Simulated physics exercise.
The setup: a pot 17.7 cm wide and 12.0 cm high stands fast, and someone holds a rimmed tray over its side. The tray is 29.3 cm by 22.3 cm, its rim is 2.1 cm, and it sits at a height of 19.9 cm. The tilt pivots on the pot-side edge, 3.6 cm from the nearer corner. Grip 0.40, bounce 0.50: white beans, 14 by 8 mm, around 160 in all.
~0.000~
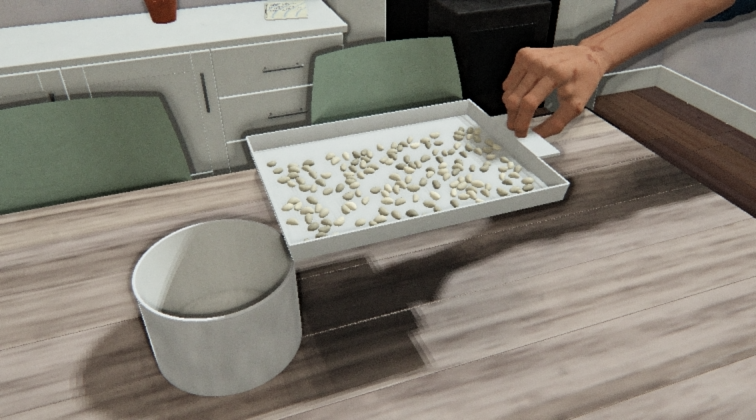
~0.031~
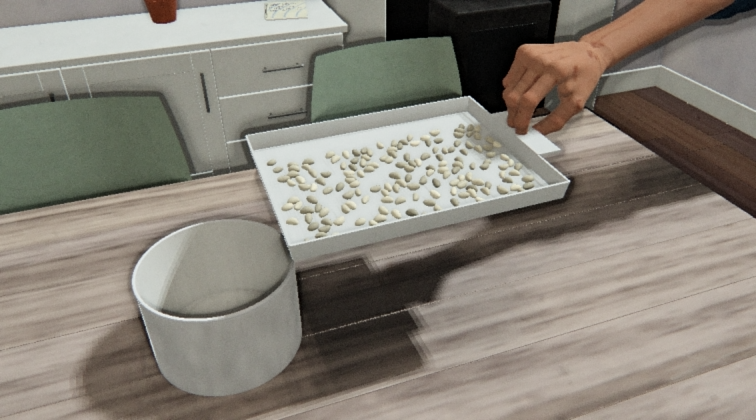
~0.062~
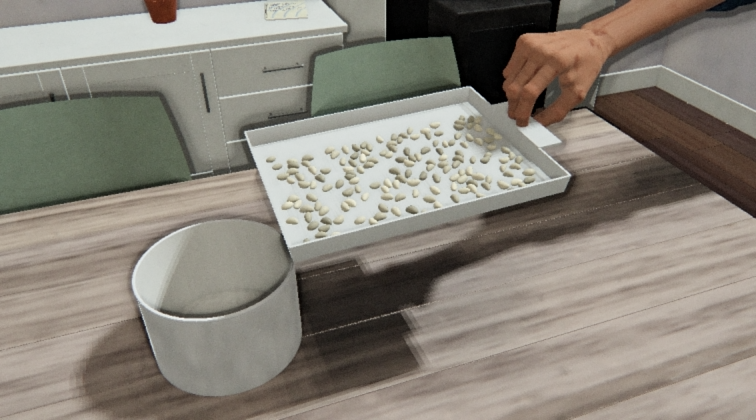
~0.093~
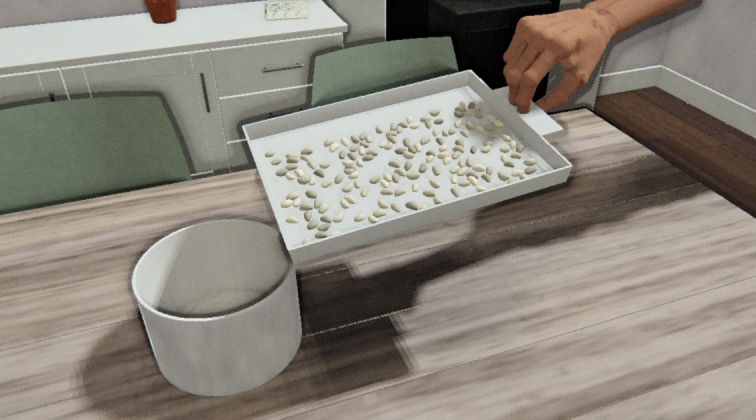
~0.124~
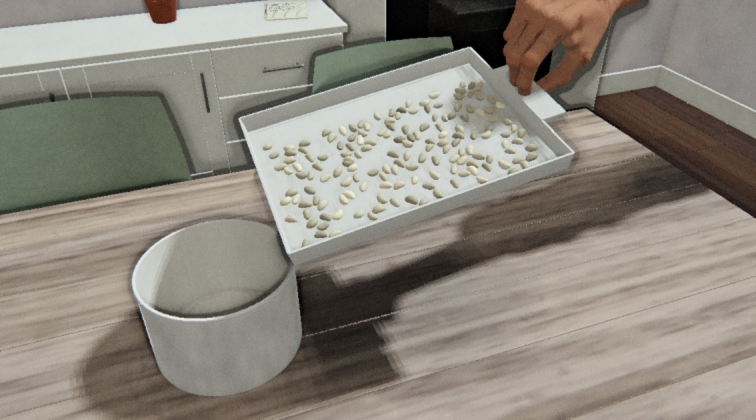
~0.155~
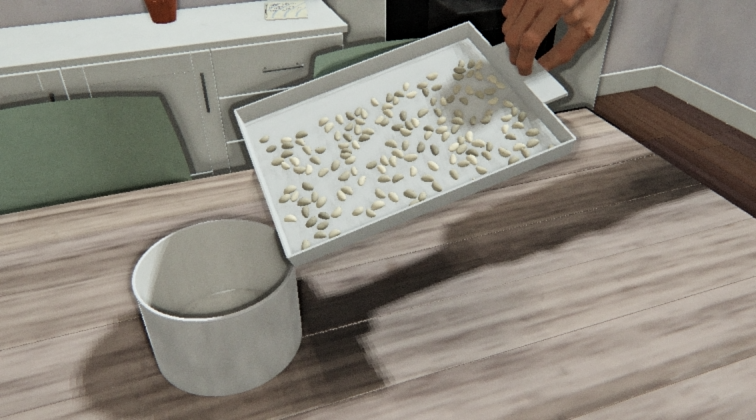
A hand raised the right end of a shallow white tray scattered with white beans, tilting it gradually toward a round white pot on a wooden table, while the pot stayed still.
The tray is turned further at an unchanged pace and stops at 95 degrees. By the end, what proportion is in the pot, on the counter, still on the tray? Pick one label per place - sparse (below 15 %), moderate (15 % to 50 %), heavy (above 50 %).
Pot: Sparse; counter: Heavy; tray: Sparse.
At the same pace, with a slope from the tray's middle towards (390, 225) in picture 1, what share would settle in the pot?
Roughly 0 % of the pieces.
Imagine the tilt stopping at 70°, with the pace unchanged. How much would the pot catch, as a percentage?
0 %.
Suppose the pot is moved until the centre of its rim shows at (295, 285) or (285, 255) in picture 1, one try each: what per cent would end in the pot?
Estimates: 25 % and 0 %, in that order.
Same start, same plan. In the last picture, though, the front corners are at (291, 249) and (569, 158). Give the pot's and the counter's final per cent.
Split: Pot = 0, counter = 100.
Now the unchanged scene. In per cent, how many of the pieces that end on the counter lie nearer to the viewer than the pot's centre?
Share: Roughly 100 %.
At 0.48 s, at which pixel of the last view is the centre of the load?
Estimated centre of load: Around (317, 224).
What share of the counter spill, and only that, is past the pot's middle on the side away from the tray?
I'd put it close to 60 per cent.
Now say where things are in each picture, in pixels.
Tray tilt 0 degrees, front corners at (292, 243) and (565, 183); middle of the pieces at (408, 179); pot at (215, 264), in the first frame.
Tray tilt 1 degrees, front corners at (292, 243) and (565, 181); middle of the pieces at (409, 178), in the second frame.
Tray tilt 3 degrees, front corners at (292, 244) and (566, 175), lowest corner left front; middle of the pieces at (408, 173), in the third frame.
Tray tilt 7 degrees, front corners at (291, 247) and (568, 165), lowest corner left front; middle of the pieces at (408, 165), in the fourth frame.
Tray tilt 13 degrees, front corners at (290, 250) and (570, 152), lowest corner left front; middle of the pieces at (407, 155), in the fifth frame.
Tray tilt 19 degrees, front corners at (290, 254) and (571, 138), lowest corner left front; middle of the pieces at (406, 145); pot at (215, 264). The tray's pace is about 200 degrees a second, in the sixth frame.
After 0.35 s, tilt 58 degrees; the tray holds 100 %, the pot 0 %.
After 0.48 s, tilt 84 degrees; the tray holds 100 %, the pot 0 %.
Then, at 0.74 s, tilt 95 degrees; the tray holds 5 %, the pot 0 %.
At rest (2.2 s), pot 0 %, counter 100 %, tray 5 %.
